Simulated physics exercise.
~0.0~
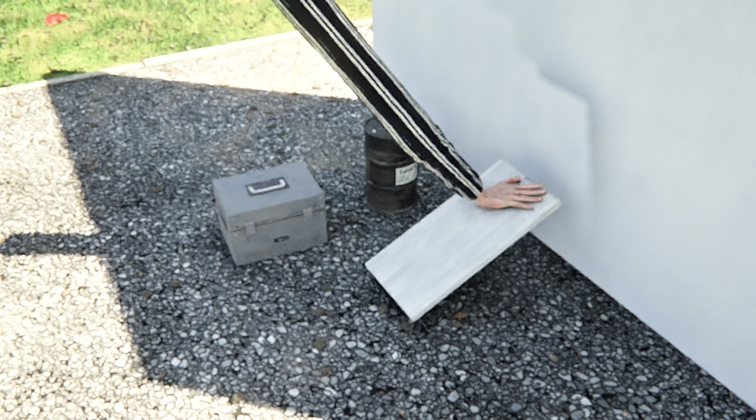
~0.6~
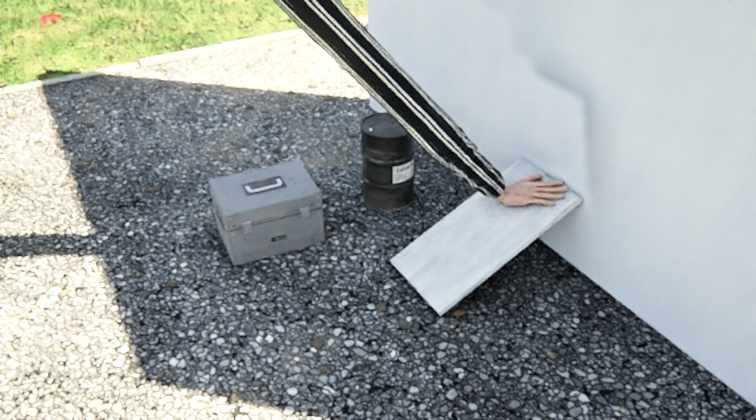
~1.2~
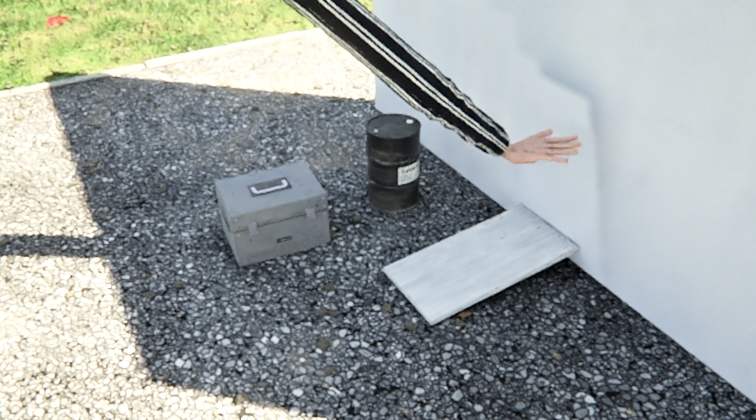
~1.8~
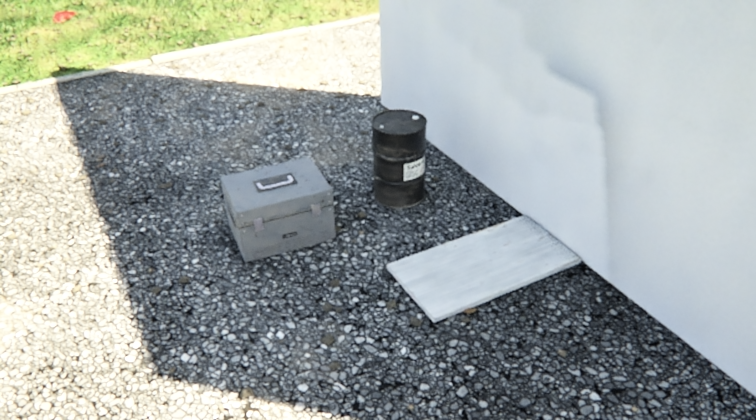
A white board tilting against a pale wall, a striped-sleeved hand letting go and withdrawing as it sinks flat onto the gravel.
